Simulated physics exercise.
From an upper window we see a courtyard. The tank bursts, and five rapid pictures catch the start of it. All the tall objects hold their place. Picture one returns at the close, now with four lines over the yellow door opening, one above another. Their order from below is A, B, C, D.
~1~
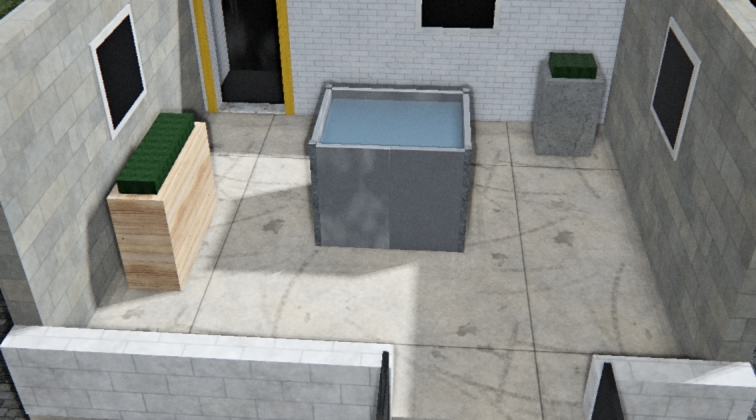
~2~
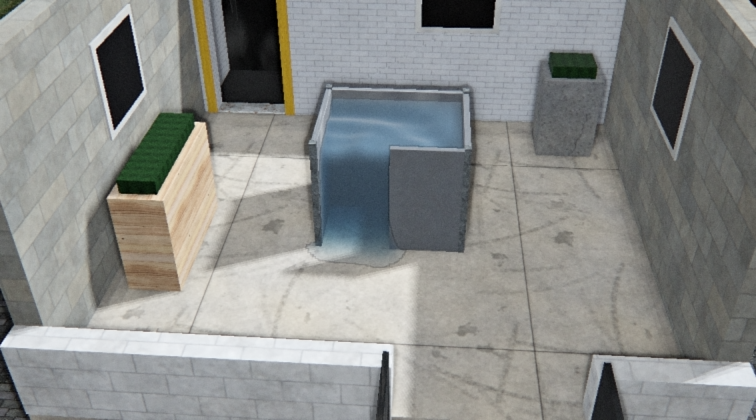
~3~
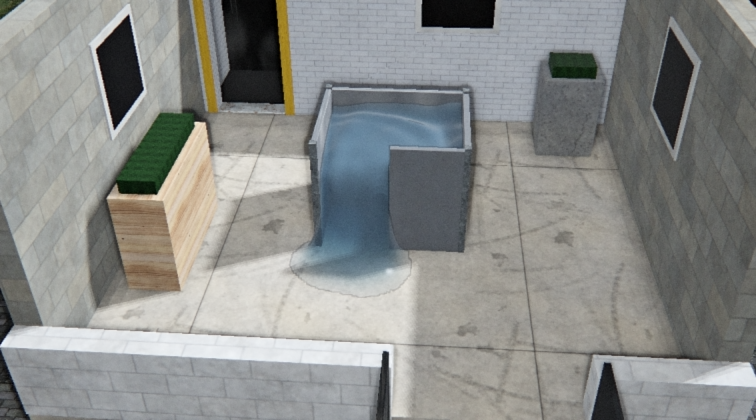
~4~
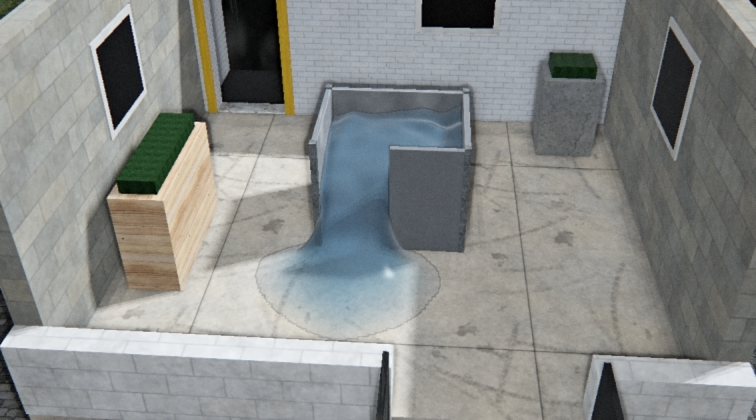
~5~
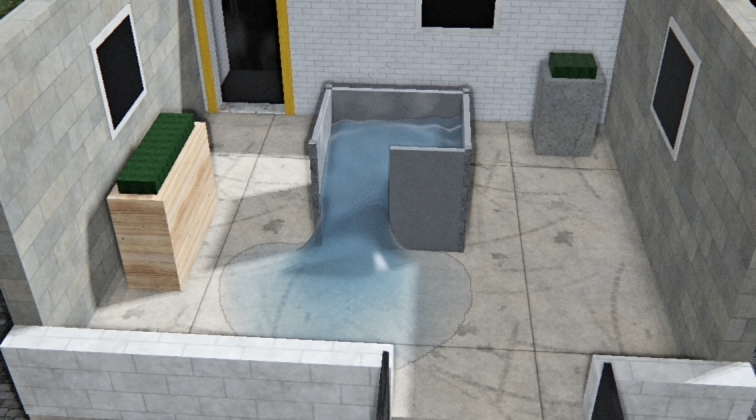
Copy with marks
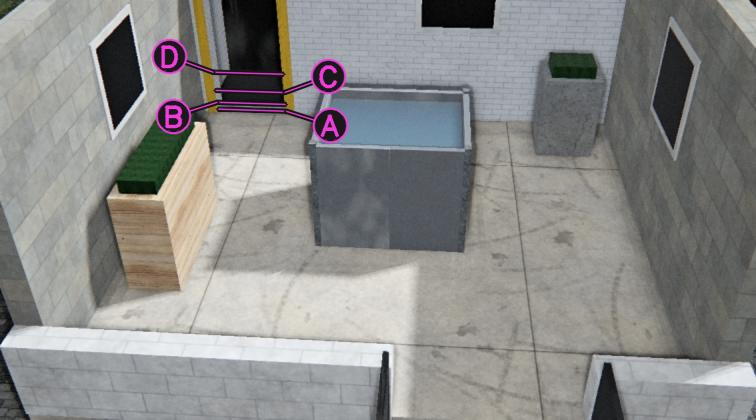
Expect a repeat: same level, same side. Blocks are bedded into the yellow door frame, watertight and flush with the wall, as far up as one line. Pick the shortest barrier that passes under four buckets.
Take B.
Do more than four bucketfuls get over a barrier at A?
Yes, it does.
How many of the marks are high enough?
Three of the four.
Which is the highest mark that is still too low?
A it is.
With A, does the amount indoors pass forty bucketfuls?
No.
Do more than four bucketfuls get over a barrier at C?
No, not at all.
On the marked copy, A at (252, 110); B at (251, 103); C at (250, 91); D at (248, 73); from the bottom up A, B, C, D.
Choosing A, about 11 bucketfuls get in.
Choosing B, a splash gets over, under a bucket.
Choosing C, nothing gets over.
Choosing D, nothing gets over.
